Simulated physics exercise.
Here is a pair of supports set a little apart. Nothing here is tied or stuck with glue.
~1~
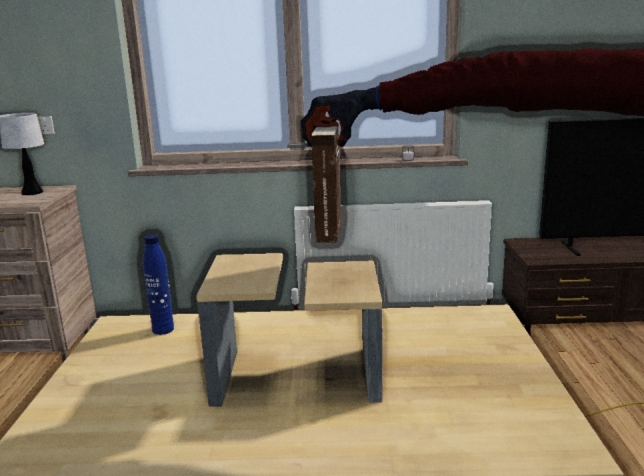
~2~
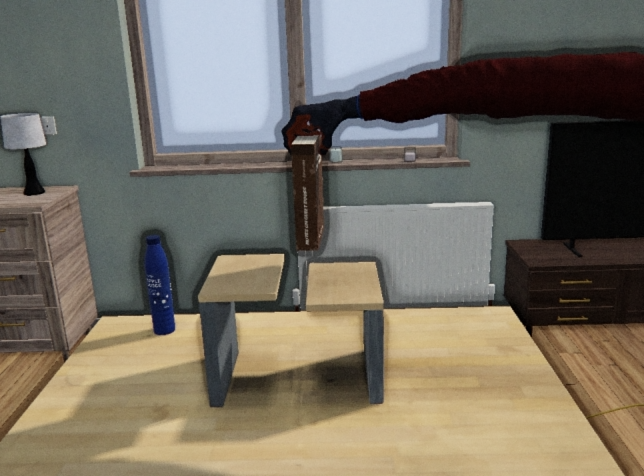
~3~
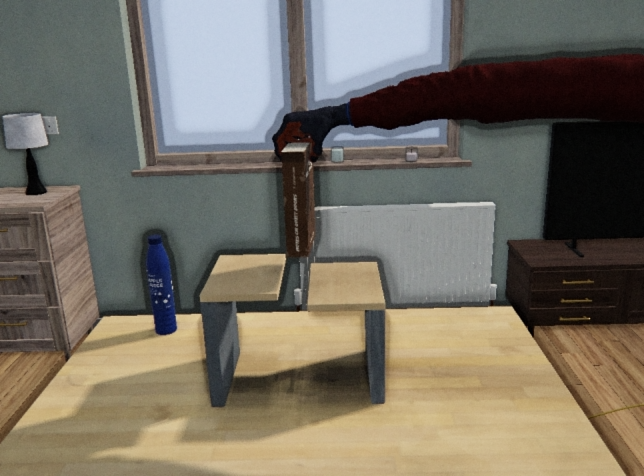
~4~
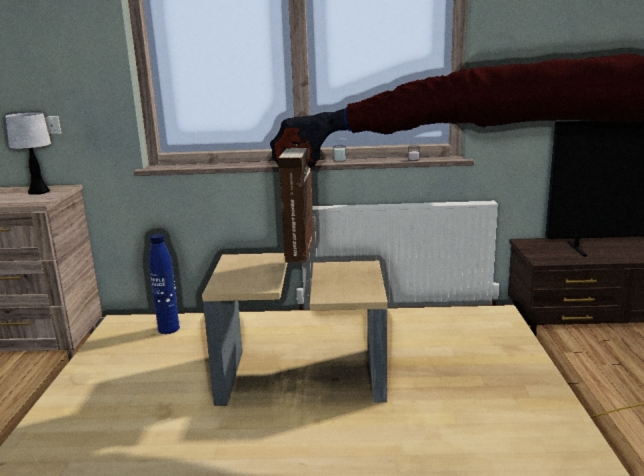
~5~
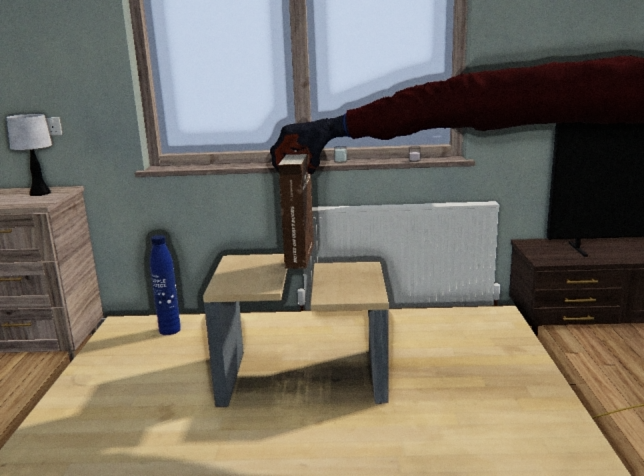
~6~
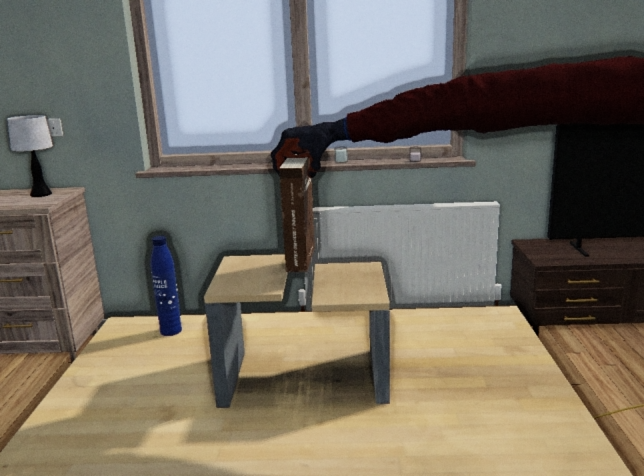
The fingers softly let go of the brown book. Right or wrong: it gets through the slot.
Right.
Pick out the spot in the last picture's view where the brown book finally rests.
The object ends up somewhere near (265, 334).
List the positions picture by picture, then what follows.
In the first frame, being brought over the gap; brown book (327, 181); blue bottle (157, 285).
In the second frame, being brought over the gap; brown book (309, 190); blue bottle (159, 285).
In the third frame, being brought over the gap; brown book (300, 196); blue bottle (161, 285).
In the fourth frame, being brought over the gap; brown book (298, 202); blue bottle (163, 284).
In the fifth frame, being brought over the gap; brown book (297, 208); blue bottle (164, 285).
In the sixth frame, poised above the slot; brown book (298, 211); blue bottle (165, 286).
Then, 0.40 s after the last picture, brown book tipped 17° from how it was near (300, 283).
Then, 0.50 s after the last picture, brown book tipped 19° from how it was near (298, 337).
At rest, moved from the start, brown book; blue bottle in place. Seen from the same camera at the end, brown book near (264, 334). The book reaches the table.
